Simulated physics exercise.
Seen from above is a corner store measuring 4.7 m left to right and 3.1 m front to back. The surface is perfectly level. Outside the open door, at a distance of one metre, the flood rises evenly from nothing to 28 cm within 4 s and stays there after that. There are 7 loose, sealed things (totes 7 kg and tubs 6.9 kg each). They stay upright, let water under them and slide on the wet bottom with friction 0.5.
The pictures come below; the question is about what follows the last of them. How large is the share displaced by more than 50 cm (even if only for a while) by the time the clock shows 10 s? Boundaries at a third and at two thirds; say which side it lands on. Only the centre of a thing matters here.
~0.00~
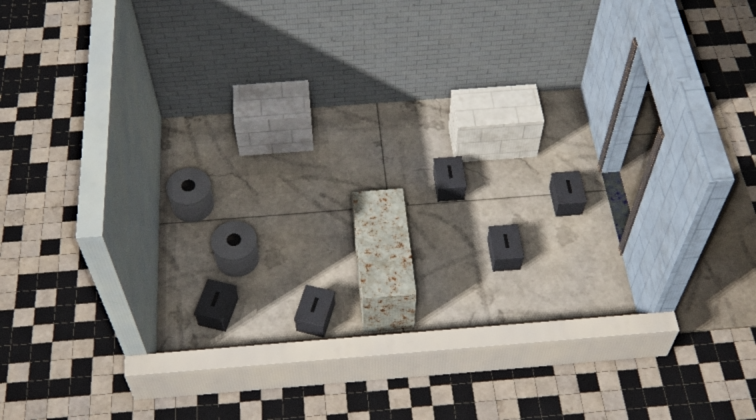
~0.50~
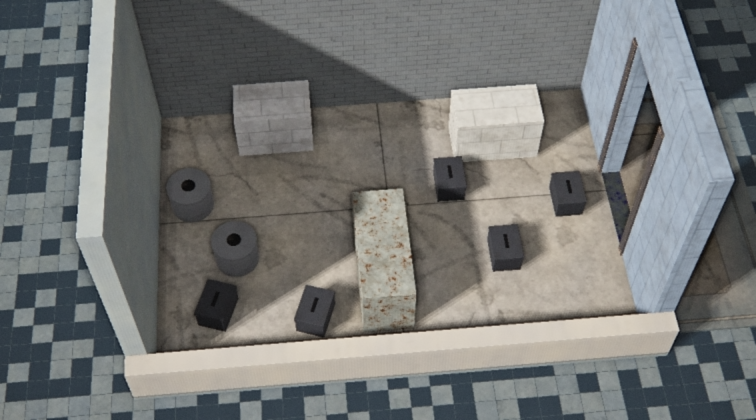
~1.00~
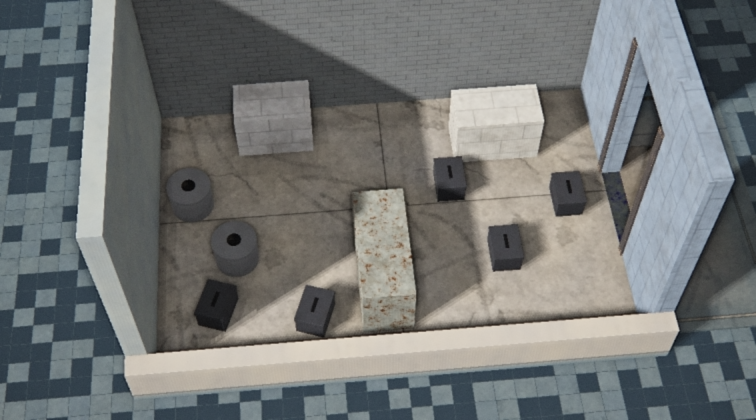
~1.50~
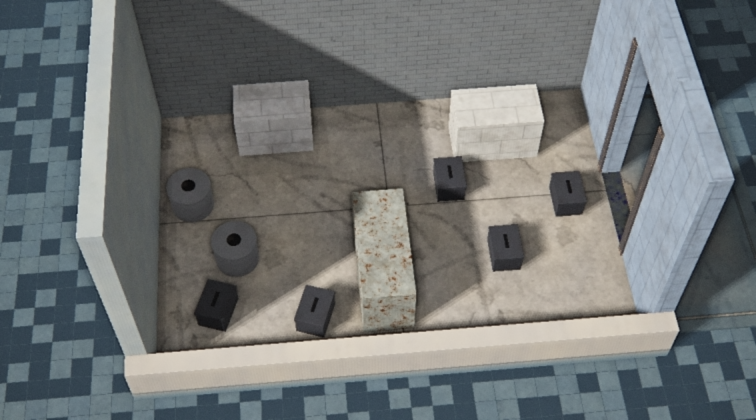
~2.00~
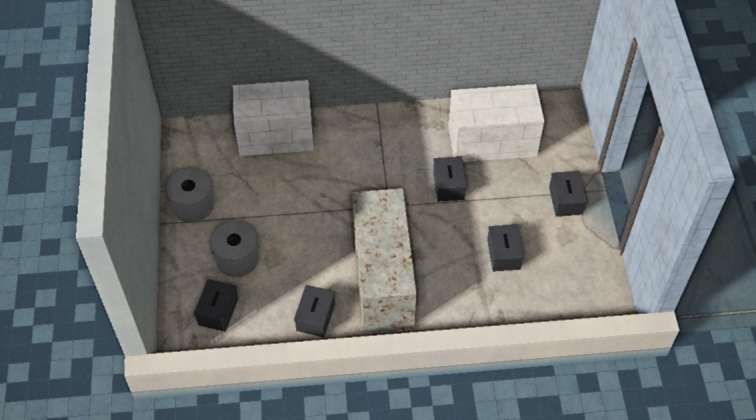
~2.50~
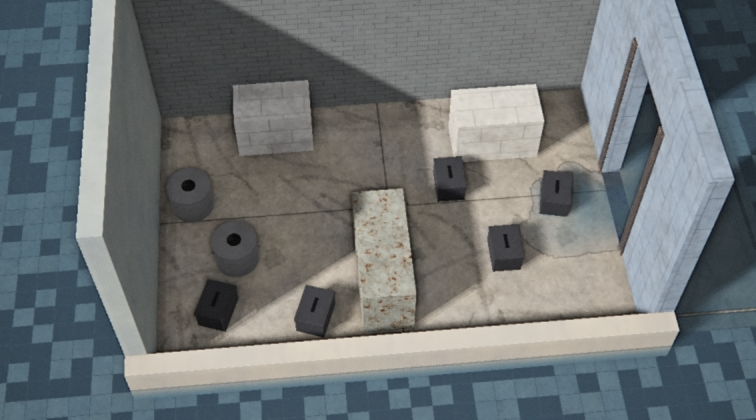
It lands on or past two thirds.
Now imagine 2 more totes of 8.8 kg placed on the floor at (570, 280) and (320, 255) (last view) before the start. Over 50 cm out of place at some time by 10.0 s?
In that order: Beyond the mark, within the mark.
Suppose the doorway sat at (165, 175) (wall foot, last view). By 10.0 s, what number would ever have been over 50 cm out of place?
Then 6.
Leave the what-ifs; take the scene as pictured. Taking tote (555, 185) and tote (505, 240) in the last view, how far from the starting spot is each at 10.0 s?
First 300 cm, then 120 cm.
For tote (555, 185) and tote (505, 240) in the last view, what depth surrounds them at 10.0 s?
11 and 11 cm.
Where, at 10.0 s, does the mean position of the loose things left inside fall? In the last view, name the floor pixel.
Near (309, 287).
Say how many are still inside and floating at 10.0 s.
At that time the total is 7.
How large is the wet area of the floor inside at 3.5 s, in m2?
Wet: Near 3.5 m2.
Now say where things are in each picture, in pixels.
A tote at (569, 187) rests on the ground; a tote at (506, 242), on the bottom; water covers 0.0 m2; 0 of 7 have shifted, in the first frame.
A tote at (569, 187), on the bottom; a tote at (506, 242), on the bottom; 0.0 m2 under water; 0 of 7 have shifted, in the second frame.
A tote at (569, 187), on the bottom; a tote at (506, 242) rests on the ground; water covers 0.0 m2; 0 of 7 have shifted, in the third frame.
A tote at (569, 187) rests on the ground; a tote at (506, 242) rests on the ground; 0.0 m2 under water; 0 of 7 have shifted, in the fourth frame.
A tote at (569, 187), on the bottom; a tote at (506, 242) rests on the ground; 0.2 m2 under water; 0 of 7 have shifted, in the fifth frame.
A tote at (557, 187) rests on the ground, 12 cm from its start; a tote at (506, 242), on the bottom; water covers 0.6 m2; 1 of 7 have shifted, in the sixth frame.
After 3.5 s 1 of 7 are over 50 cm from their spots; 0 afloat.
After 4.5 s 3 of 7 are over 50 cm from their spots; 1 afloat.
After 7.0 s 3 of 7 are over 50 cm from their spots; 3 afloat.
After 10.0 s 6 of 7 are over 50 cm from their spots, and 6 have been at some point; 7 afloat.
